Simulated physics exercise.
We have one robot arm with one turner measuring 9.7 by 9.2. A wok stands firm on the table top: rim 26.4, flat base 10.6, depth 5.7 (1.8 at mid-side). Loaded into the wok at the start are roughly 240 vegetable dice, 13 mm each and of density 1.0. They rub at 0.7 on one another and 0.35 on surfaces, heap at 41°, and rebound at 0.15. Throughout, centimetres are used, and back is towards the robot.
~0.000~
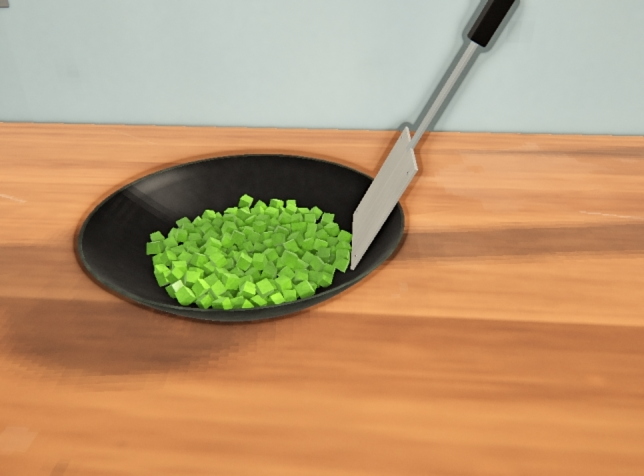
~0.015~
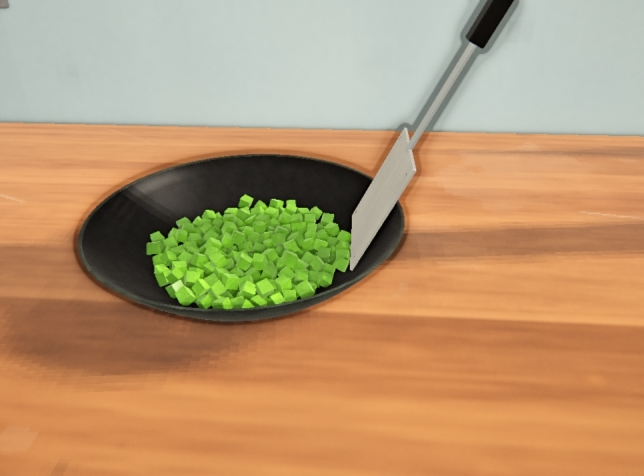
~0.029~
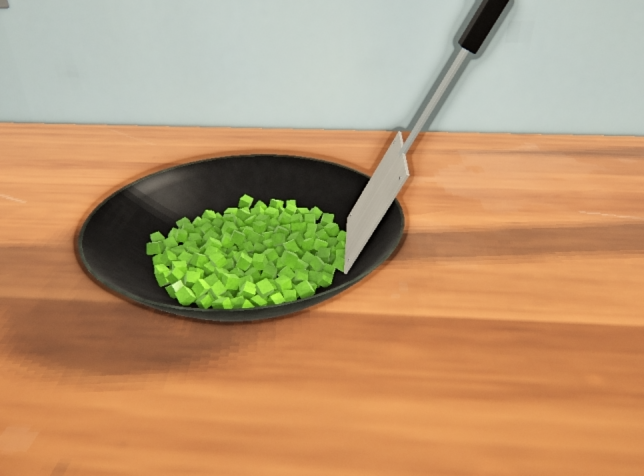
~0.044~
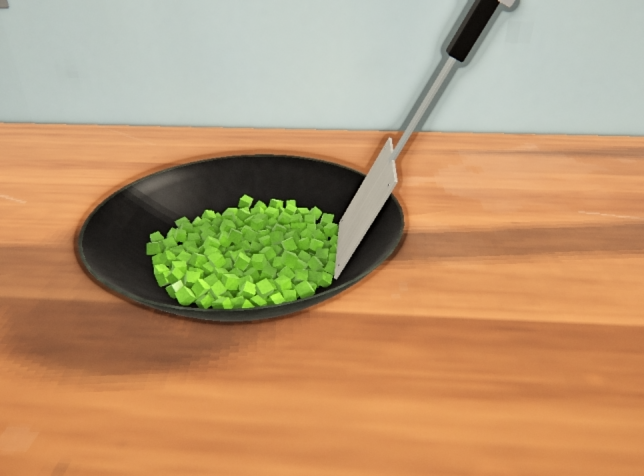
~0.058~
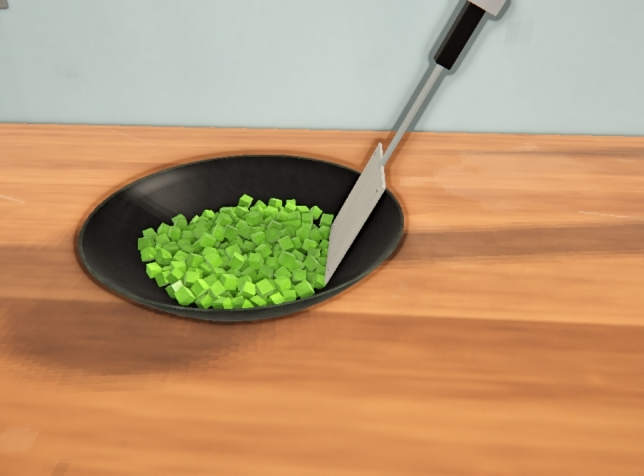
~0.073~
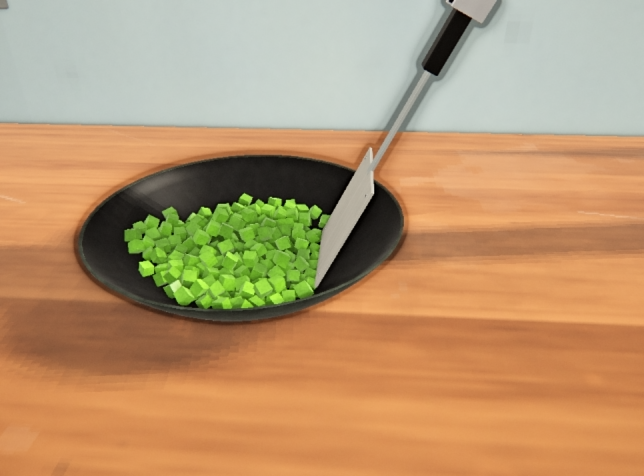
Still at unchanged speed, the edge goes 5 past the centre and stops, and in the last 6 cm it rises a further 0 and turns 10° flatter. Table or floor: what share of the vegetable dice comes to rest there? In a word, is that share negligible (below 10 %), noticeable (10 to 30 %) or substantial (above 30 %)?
In a word, noticeable.
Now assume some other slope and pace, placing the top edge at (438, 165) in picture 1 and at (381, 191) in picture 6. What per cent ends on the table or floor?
Roughly 15 %.
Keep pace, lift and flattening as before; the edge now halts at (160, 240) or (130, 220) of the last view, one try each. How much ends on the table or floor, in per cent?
First try about 40 percent, second about 65 percent.
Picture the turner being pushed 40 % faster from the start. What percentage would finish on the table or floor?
Estimated result: Some 20 %.
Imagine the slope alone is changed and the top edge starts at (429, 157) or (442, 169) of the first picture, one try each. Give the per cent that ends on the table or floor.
First try around 25 percent, second around 25 percent.
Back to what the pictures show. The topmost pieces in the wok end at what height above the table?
Height at the end: Around 7.5 cm.
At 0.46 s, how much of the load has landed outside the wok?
Some 20 per cent.
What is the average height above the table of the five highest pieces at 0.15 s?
They are some 6 cm up.
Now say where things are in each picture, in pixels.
The turner top edge at (411, 146), sloping 64°; upper third of the load around (252, 245), from x 155 to 345, top at y 200; 244 in the wok, in the first frame.
The turner top edge at (410, 147), sloping 64°; upper third of the load around (252, 245), from x 155 to 345, top at y 200, in the second frame.
The turner top edge at (404, 151), sloping 64°; upper third of the load around (252, 246), from x 155 to 345, top at y 200, in the third frame.
The turner top edge at (393, 157), sloping 64°; upper third of the load around (246, 239), from x 155 to 335, top at y 200, in the fourth frame.
The turner top edge at (382, 163), sloping 64°; upper third of the load around (238, 234), from x 145 to 325, top at y 200, in the fifth frame.
The turner top edge at (372, 168), sloping 64°; upper third of the load around (226, 232), from x 135 to 325, top at y 200; 244 in the wok, in the sixth frame.
After 0.15 s, sloping 64°, highest piece 7 above the table; 244 in the wok.
After 0.22 s, sloping 59°, highest piece 8 above the table; 233 in the wok, 11 on the blade or in flight.
After 0.46 s, sloping 54°, highest piece 7 above the table; 191 in the wok, 53 on the table or floor.
After 1.51 s, sloping 54°, highest piece 7 above the table; 191 in the wok, 53 on the table or floor.
In the end, 191 in the wok, 53 on the table or floor. That is 22 % on the table or floor.
